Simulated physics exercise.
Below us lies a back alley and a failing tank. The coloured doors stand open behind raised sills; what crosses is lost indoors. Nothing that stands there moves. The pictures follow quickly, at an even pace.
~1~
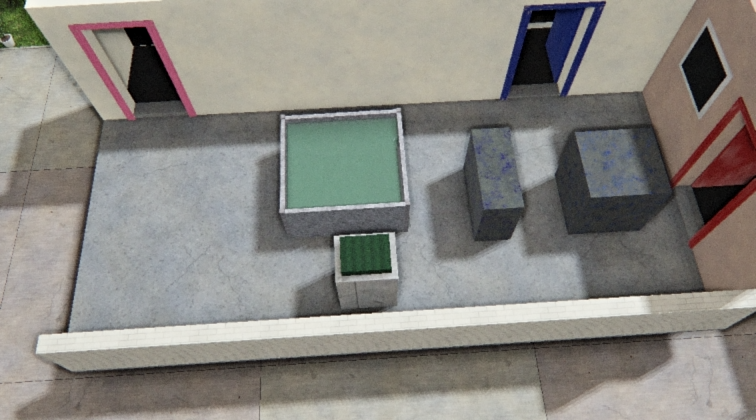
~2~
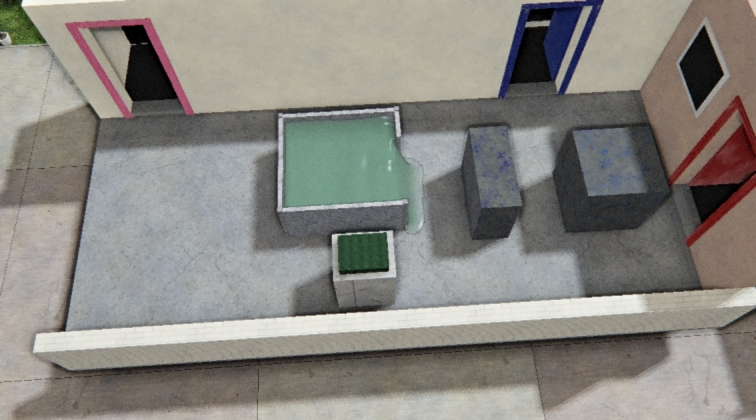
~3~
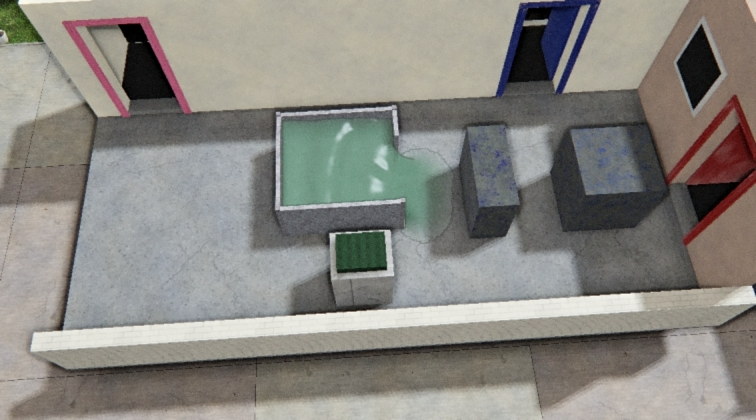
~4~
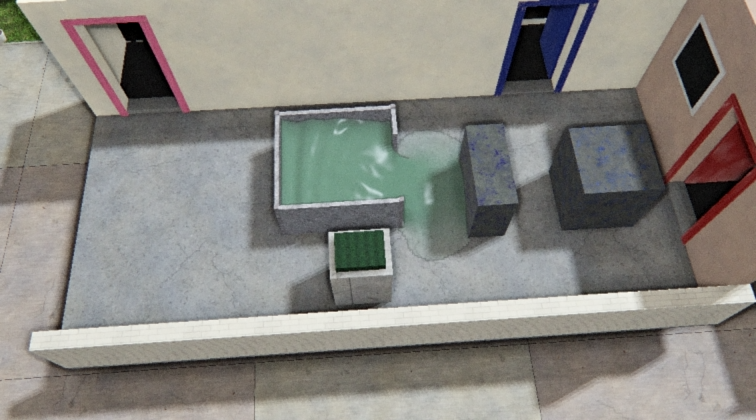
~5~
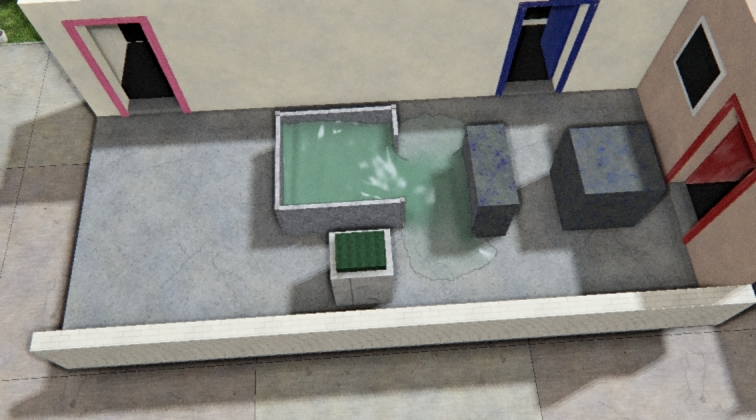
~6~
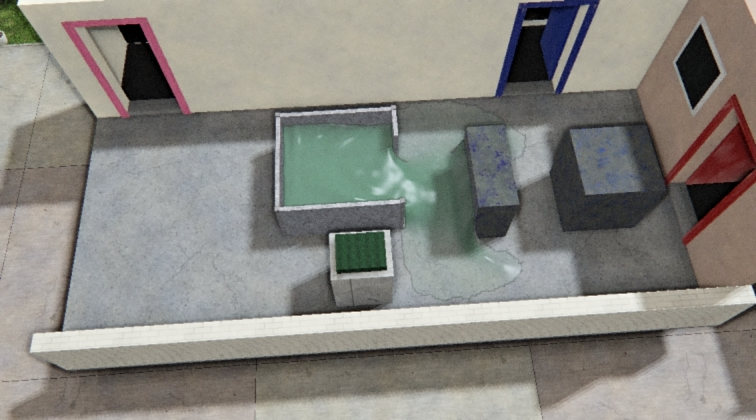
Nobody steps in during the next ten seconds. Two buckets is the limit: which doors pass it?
One by one: The red door lets in a lot; the pink door admits no more than that; the blue door lets in a lot.
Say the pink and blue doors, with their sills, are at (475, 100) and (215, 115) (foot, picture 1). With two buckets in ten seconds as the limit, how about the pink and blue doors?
My reading: Pink lets more in, blue holds.
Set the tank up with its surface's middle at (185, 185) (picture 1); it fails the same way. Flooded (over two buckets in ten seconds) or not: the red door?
My reading: Red takes more.
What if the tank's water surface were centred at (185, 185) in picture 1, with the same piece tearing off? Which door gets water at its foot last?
That is the pink door.
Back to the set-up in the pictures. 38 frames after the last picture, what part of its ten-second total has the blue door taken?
Close to 60 %.
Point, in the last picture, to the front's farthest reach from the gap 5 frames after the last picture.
I would point to (605, 93).
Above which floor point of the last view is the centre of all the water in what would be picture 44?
I would point to (475, 200).
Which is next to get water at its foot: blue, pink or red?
It is the door marked blue.
A moment on, water covers 20 % of the floor; the red door not reached, the pink door not reached, the blue door under two buckets in.
Next, water covers 40 % of the floor; the red door not reached, the pink door not reached, the blue door over two buckets in.
Then, water covers 70 % of the floor; the red door under two buckets in, the pink door not reached, the blue door over two buckets in.
Later, water covers 90 % of the floor; the red door over two buckets in, the pink door wet at the sill, nothing in, the blue door over two buckets in.
In the end, water covers 100 % of the floor; the red door over two buckets in, the pink door wet at the sill, nothing in, the blue door over two buckets in.
